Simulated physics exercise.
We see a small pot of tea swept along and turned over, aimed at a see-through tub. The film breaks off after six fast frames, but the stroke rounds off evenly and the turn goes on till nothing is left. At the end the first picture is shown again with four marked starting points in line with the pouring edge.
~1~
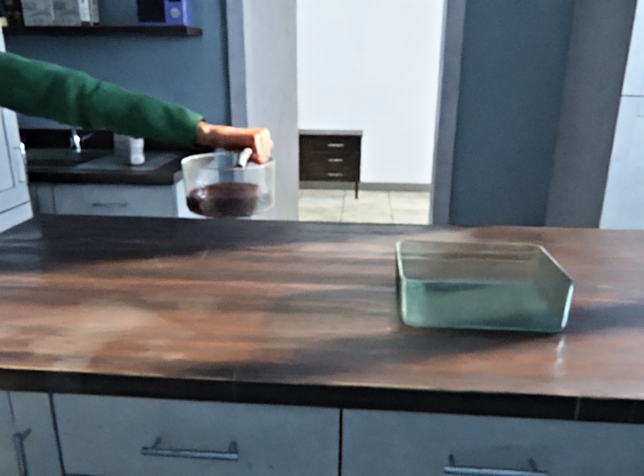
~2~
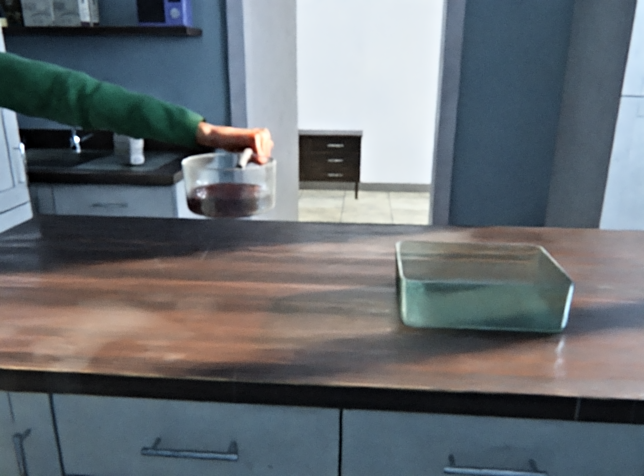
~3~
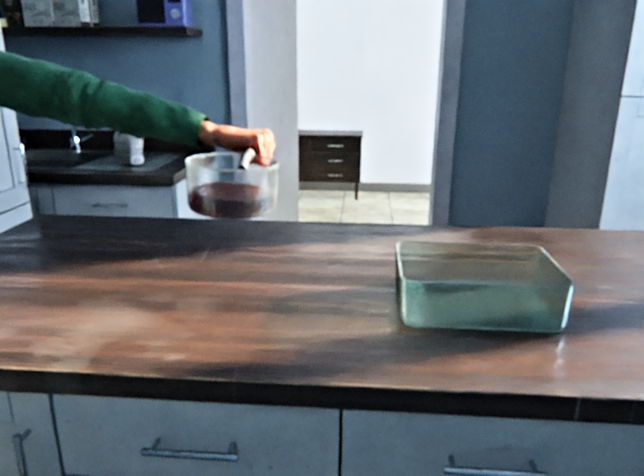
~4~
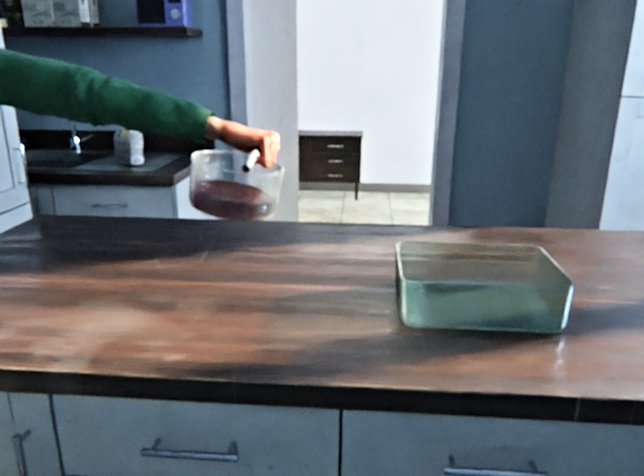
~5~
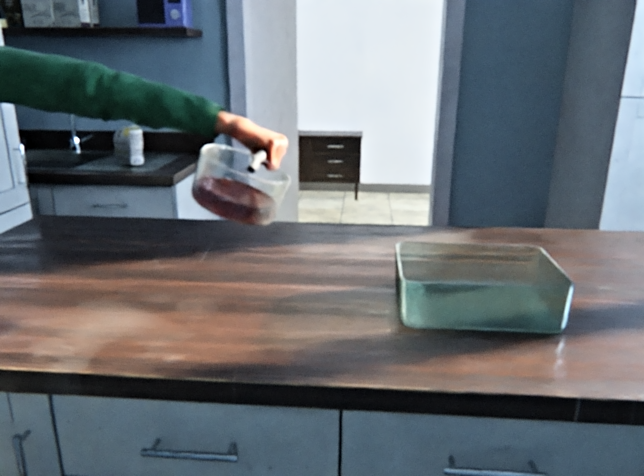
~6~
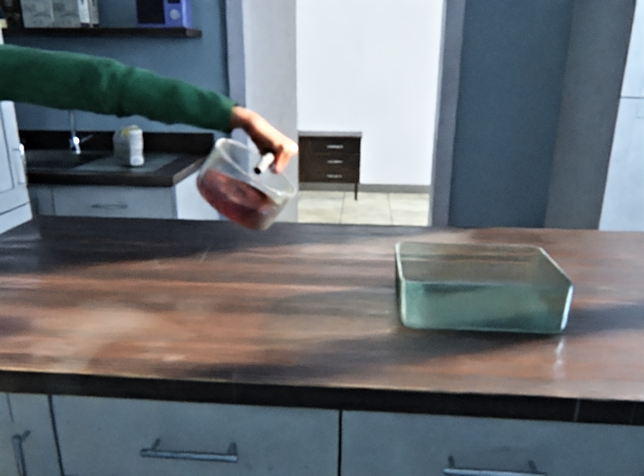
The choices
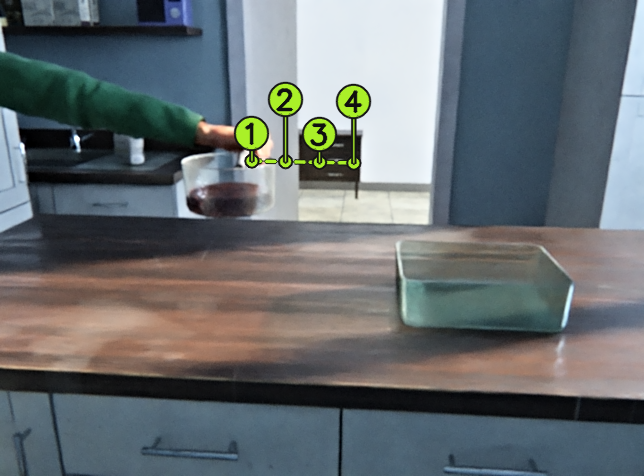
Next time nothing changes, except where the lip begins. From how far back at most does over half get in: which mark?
Take 3.
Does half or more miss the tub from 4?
No.
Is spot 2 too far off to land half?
Yes.
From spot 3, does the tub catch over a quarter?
Yes.
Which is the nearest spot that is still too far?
Spot 2.
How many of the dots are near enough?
Two of them.
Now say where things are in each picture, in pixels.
In the first picture, upright, lip at (272, 161); tub from (400, 323) to (564, 329); nothing has left yet.
In the second picture, upright, lip at (273, 161); nothing has left yet.
In the third picture, tipped about 3°, lip at (276, 164); nothing has left yet.
In the fourth picture, tipped about 10°, lip at (282, 170); nothing has left yet.
In the fifth picture, tipped about 21°, lip at (288, 180); nothing has left yet.
In the sixth picture, tipped about 35°, lip at (294, 192); nothing has left yet.
On the marked copy, 1 at (251, 161); 2 at (285, 161); 3 at (319, 162); 4 at (353, 163).
For spot 1, about 0 % lands in the tub, 99 % falls short.
For spot 2, about 7 % lands in the tub, 90 % falls short and 3 % goes beside or beyond.
For spot 3, about 70 % lands in the tub, 20 % falls short and 10 % goes beside or beyond.
For spot 4, about 80 % lands in the tub, 2 % falls short and 18 % goes beside or beyond.
